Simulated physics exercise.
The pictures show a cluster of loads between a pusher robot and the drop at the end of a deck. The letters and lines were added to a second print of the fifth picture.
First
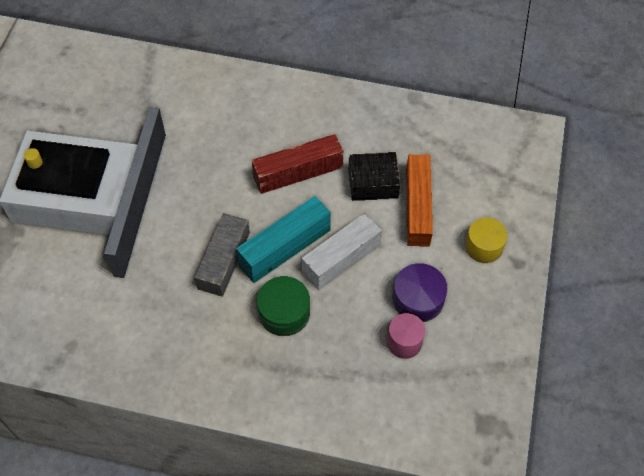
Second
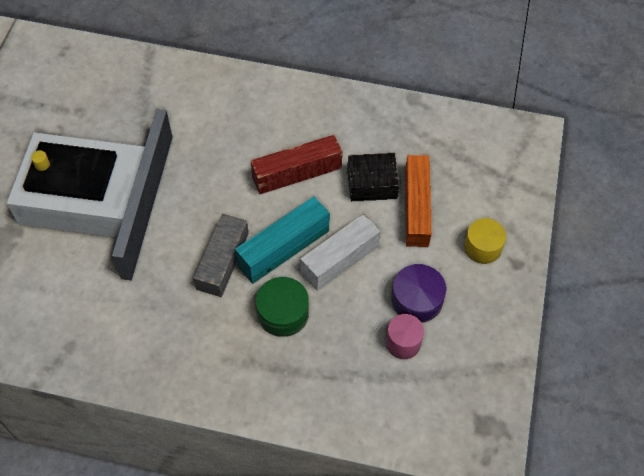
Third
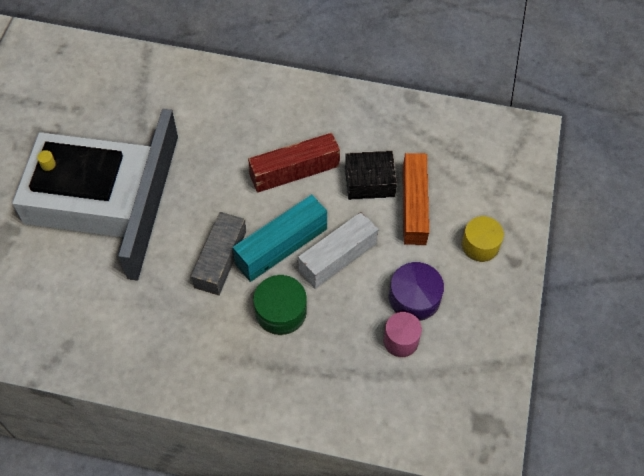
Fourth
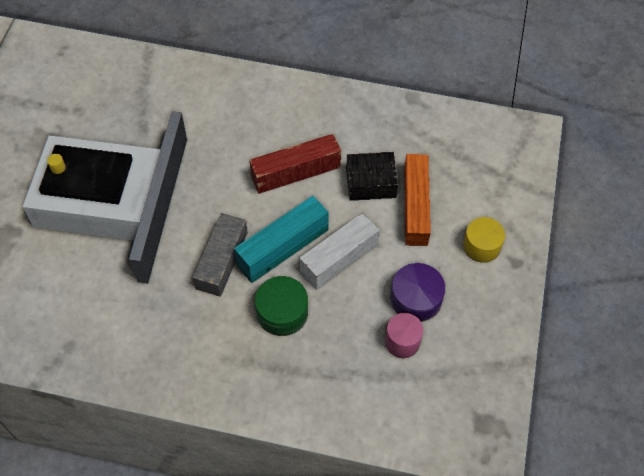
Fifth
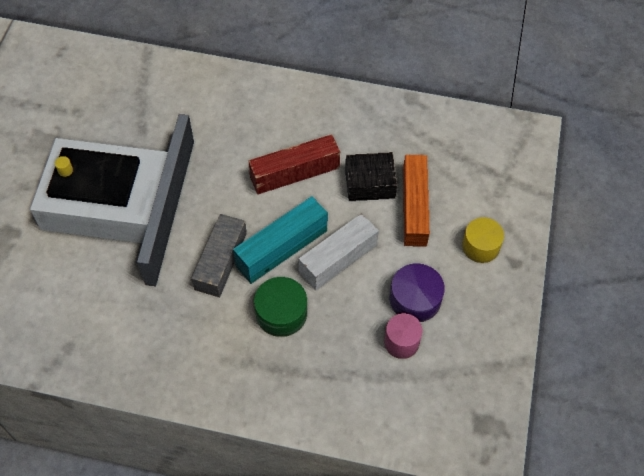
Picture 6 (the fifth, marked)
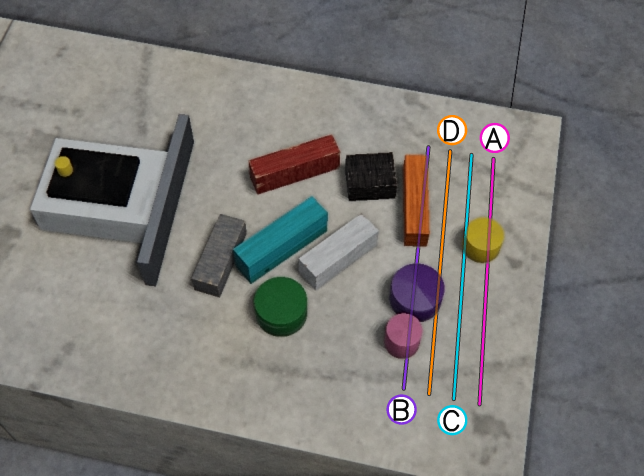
The white pusher robot with a dark front plate crept a short way to the right across the pale stone deck, closing in on the grey bar, while the colourful blocks and canisters stayed put.
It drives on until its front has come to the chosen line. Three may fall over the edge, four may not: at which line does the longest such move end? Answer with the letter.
As far as mark C.
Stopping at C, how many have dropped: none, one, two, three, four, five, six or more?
In all, three.
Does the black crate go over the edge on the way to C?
By then, no.
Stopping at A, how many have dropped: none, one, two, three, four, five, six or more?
In all, four.
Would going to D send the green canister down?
No.
On the marked copy, A at (487, 272); B at (417, 258); C at (463, 267); D at (441, 263).
Following C. Soon after the start, robot (205, 197); green canister (307, 322); red bar (327, 161).
Later, robot (313, 218); yellow canister (505, 243); purple canister (485, 303).
In the end, robot (397, 234); yellow canister over the edge; purple canister over the edge; three fallen.
As for the rest, A drops four; B is within the limit but short; D is within the limit but short.
